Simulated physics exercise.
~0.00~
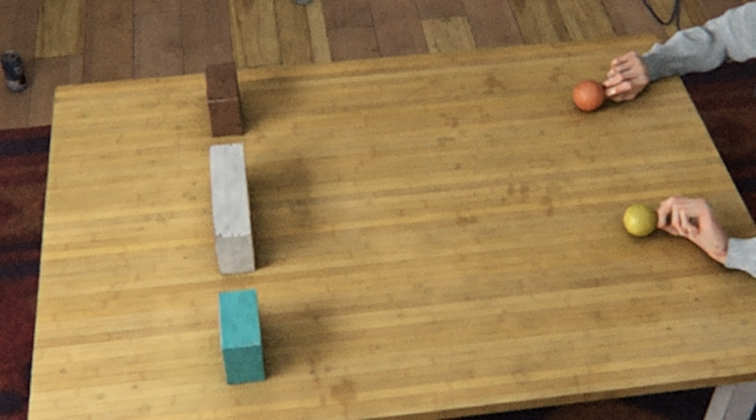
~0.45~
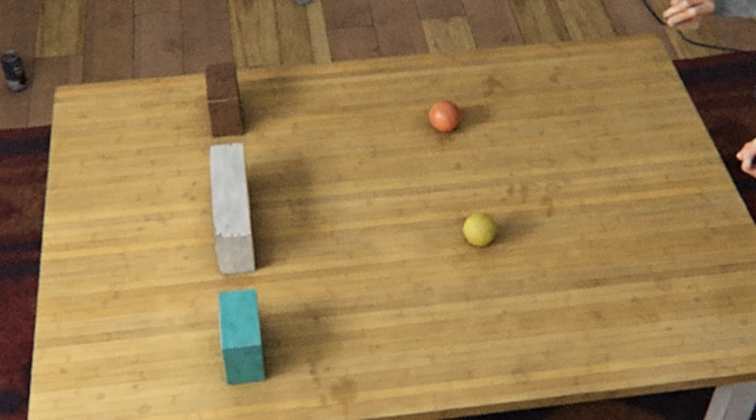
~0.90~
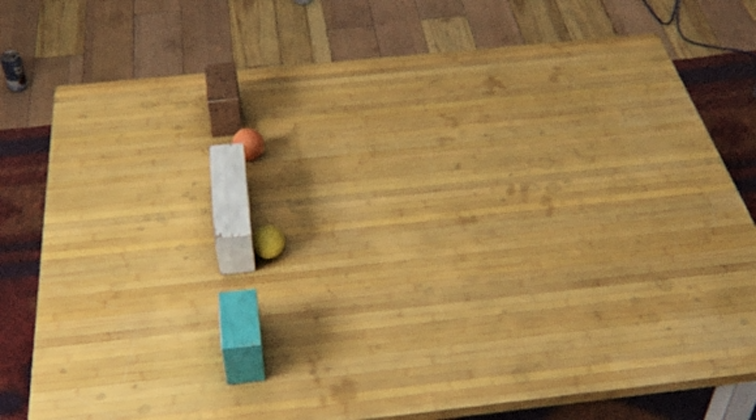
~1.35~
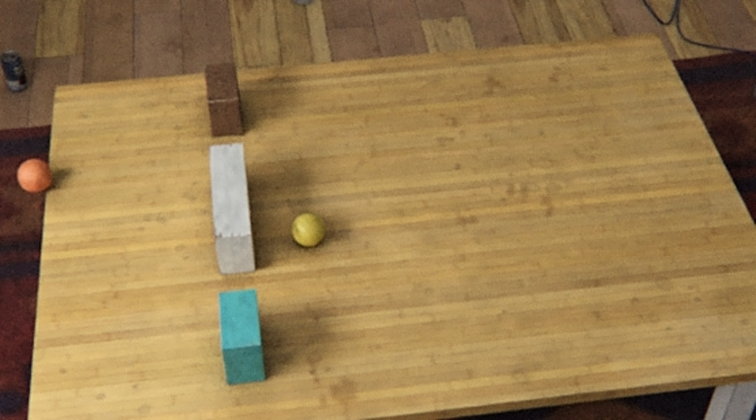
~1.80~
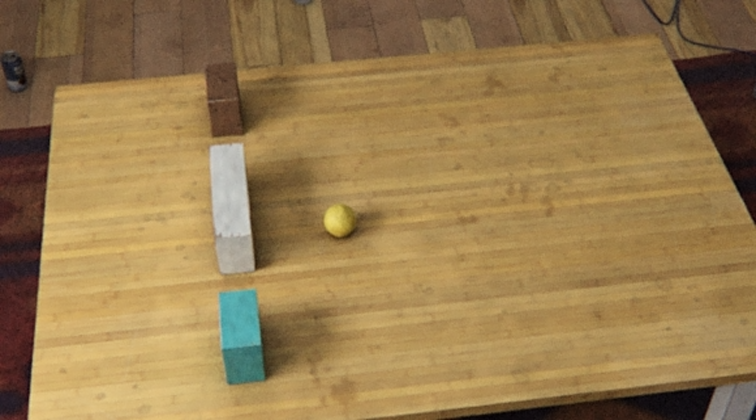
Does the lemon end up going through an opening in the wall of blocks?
No, the lemon hits the white block and rolls back to the right, staying on the table. Only the orange goes through a gap.
